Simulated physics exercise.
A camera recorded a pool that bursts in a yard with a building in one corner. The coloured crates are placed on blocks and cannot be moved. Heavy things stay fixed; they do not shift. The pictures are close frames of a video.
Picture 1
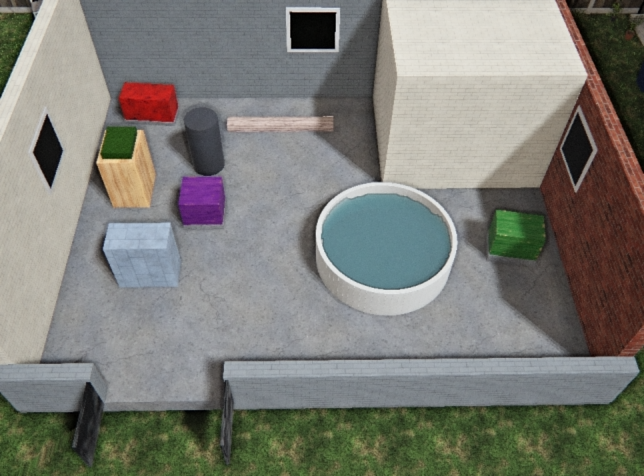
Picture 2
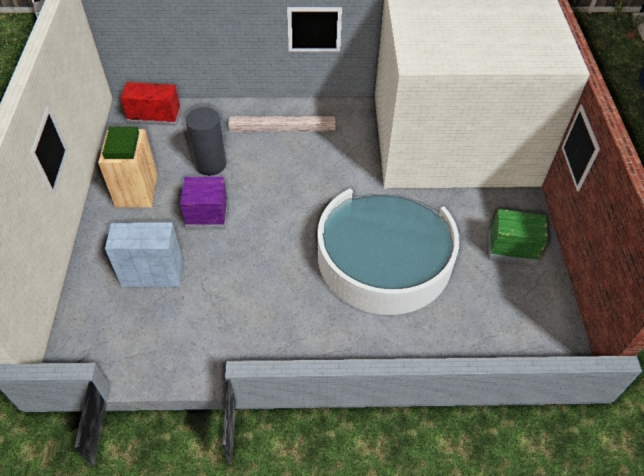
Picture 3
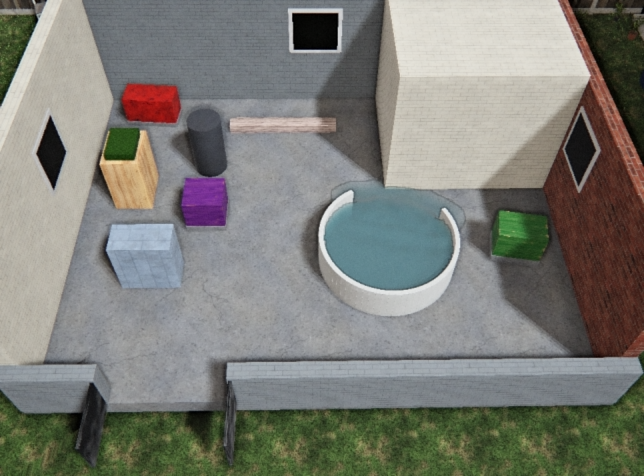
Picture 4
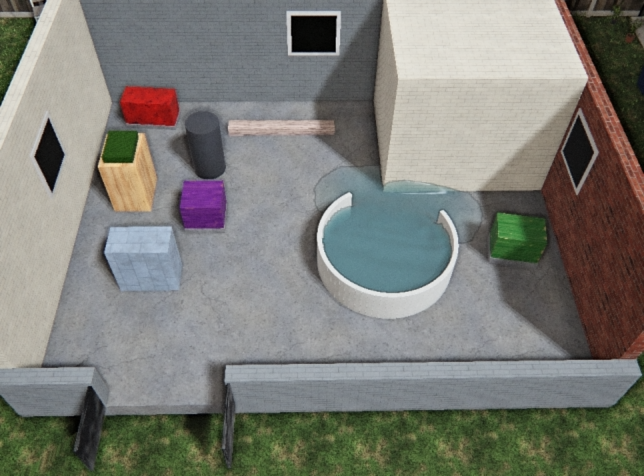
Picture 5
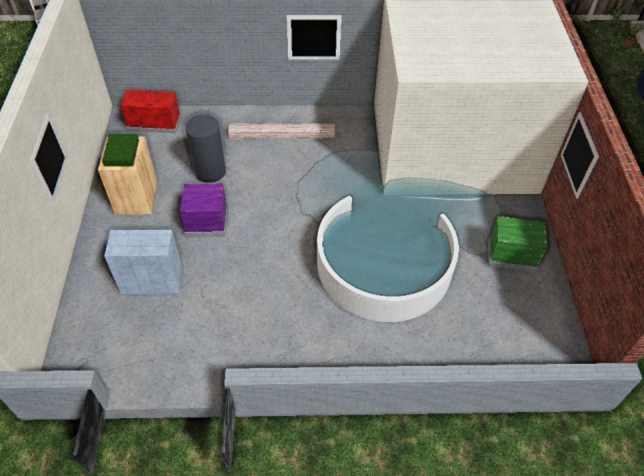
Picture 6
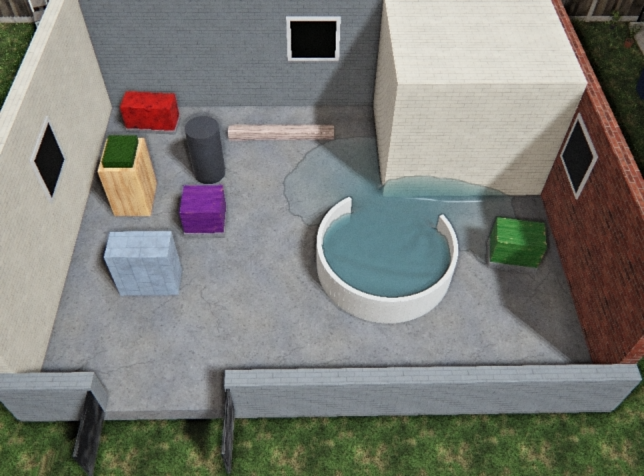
In the video, a round white pool of still water stands in a walled yard beside colored blocks and a pale building; its far side opens, and water pours out, spreading across the gray ground toward the building and outward to both sides.
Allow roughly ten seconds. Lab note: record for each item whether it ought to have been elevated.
One by one: The green crate will not stay dry; the purple crate will come through untouched; the red crate will not stay dry.
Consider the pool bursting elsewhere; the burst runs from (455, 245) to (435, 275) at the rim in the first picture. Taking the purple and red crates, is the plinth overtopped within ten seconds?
Note: Purple one is left dry; red one is left dry.
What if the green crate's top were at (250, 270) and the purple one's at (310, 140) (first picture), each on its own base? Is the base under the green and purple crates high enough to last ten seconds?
In short: Green crate keeps dry, purple crate gets wet.
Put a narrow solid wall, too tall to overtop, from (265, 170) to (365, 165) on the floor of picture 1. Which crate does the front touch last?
The red crate.
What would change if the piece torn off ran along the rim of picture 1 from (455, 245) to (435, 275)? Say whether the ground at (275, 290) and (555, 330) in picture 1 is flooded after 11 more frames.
Taking the two spots in turn: Parched and swamped.
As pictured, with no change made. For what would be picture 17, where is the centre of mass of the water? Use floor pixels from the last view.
Close to pixel (398, 221).
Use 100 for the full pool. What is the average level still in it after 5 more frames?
I'd say some 58 %.
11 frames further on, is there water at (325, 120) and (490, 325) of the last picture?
Result, in sequence: Waterlogged; unwetted.
A moment on, water covers 20 % of the floor; the green crate water round its plinth, the purple crate not reached, the red crate not reached.
Next, water covers 30 % of the floor; the green crate water round its plinth, the purple crate not reached, the red crate not reached.
Then, water covers 45 % of the floor; the green crate water round its plinth, the purple crate water round its plinth, the red crate water round its plinth.
Later, water covers 75 % of the floor; the green crate water round its plinth, the purple crate water round its plinth, the red crate water round its plinth.
In the end, water covers 95 % of the floor; the green crate was topped, the purple crate stayed above the water, the red crate was topped.
